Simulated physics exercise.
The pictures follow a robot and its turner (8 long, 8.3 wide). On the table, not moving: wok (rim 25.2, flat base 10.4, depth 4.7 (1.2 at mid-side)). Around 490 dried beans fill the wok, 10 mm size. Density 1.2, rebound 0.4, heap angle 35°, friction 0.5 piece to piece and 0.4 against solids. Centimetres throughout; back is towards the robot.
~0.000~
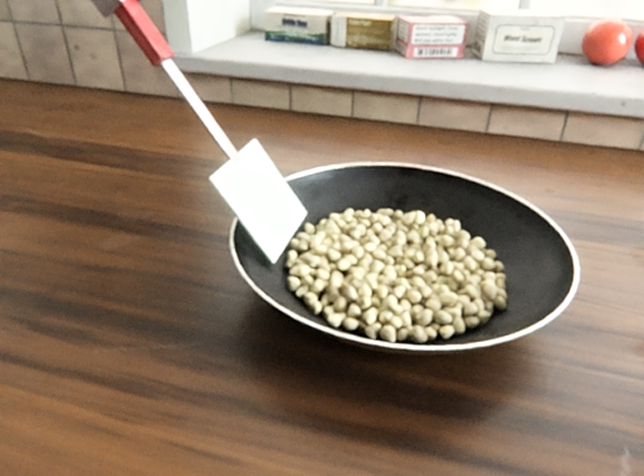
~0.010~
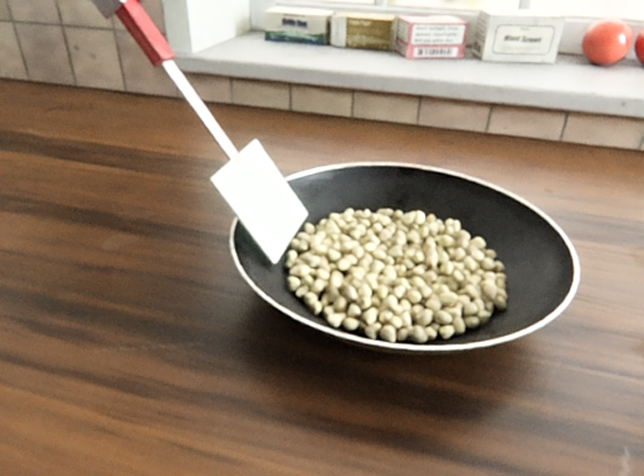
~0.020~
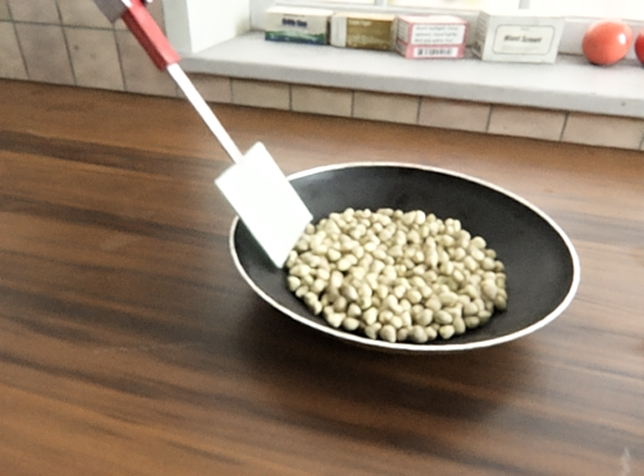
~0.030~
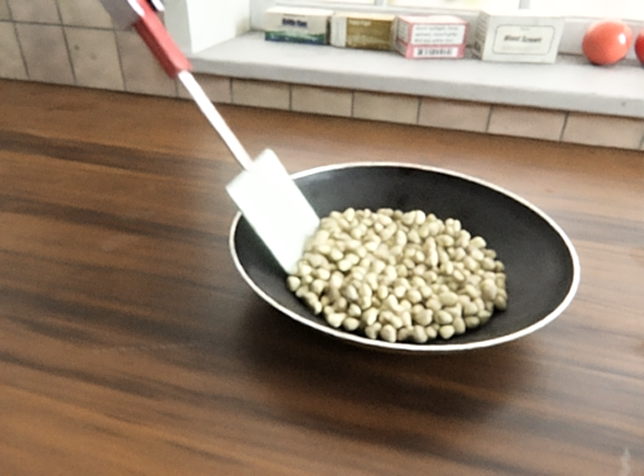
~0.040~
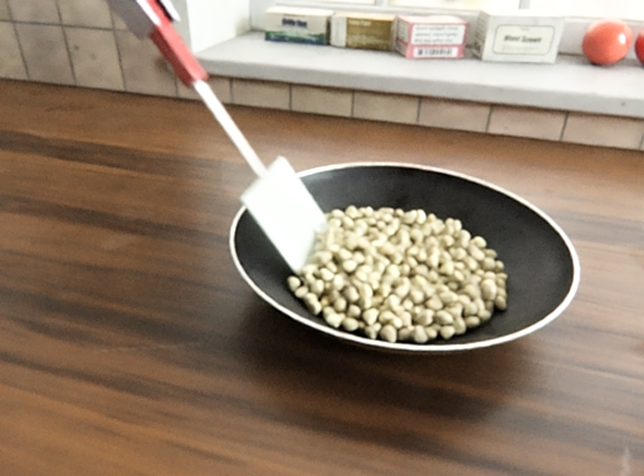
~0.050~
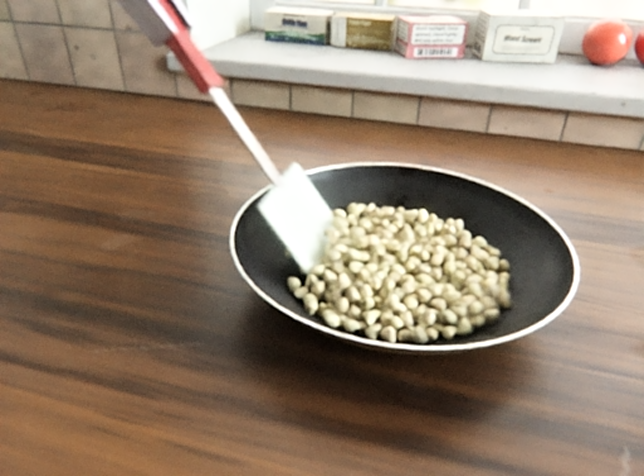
On a wooden kitchen counter, a white turner with a red handle rests its blade at the left side of a black wok filled with pale dried beans, barely moving at first. The turner then slides right and slightly down, pressing into the near-left beans, which shift a little while the wok stays still.
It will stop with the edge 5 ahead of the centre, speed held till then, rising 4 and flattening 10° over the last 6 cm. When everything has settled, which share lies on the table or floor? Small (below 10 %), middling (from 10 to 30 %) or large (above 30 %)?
Share on the table or floor: Middling (from 10 to 30 %).
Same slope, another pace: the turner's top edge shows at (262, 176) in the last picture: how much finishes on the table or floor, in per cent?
Some 0 per cent.
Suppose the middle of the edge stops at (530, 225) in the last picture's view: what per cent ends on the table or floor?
Some 45 per cent.
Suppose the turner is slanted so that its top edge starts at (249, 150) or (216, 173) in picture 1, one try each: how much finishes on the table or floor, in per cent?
Some 15 and 15 per cent.
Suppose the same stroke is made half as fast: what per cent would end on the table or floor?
It would be near 0 per cent.
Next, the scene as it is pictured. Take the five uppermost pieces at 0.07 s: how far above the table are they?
Roughly 5 cm.
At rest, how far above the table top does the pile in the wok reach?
About 5.5 cm.
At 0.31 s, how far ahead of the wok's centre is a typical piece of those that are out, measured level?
Some 22 cm.
By 0.07 s, sloping 54°, highest piece 5 above the table; 492 in the wok.
By 0.10 s, sloping 51°, highest piece 7 above the table; 491 in the wok, 1 on the blade or in flight.
By 0.31 s, sloping 44°, highest piece 5 above the table; 410 in the wok, 78 on the table or floor, 4 on the blade or in flight.
By 1.36 s, sloping 44°, highest piece 5 above the table; 408 in the wok, 84 on the table or floor.
Final count, 408 in the wok, 84 on the table or floor. That is 17 % on the table or floor.
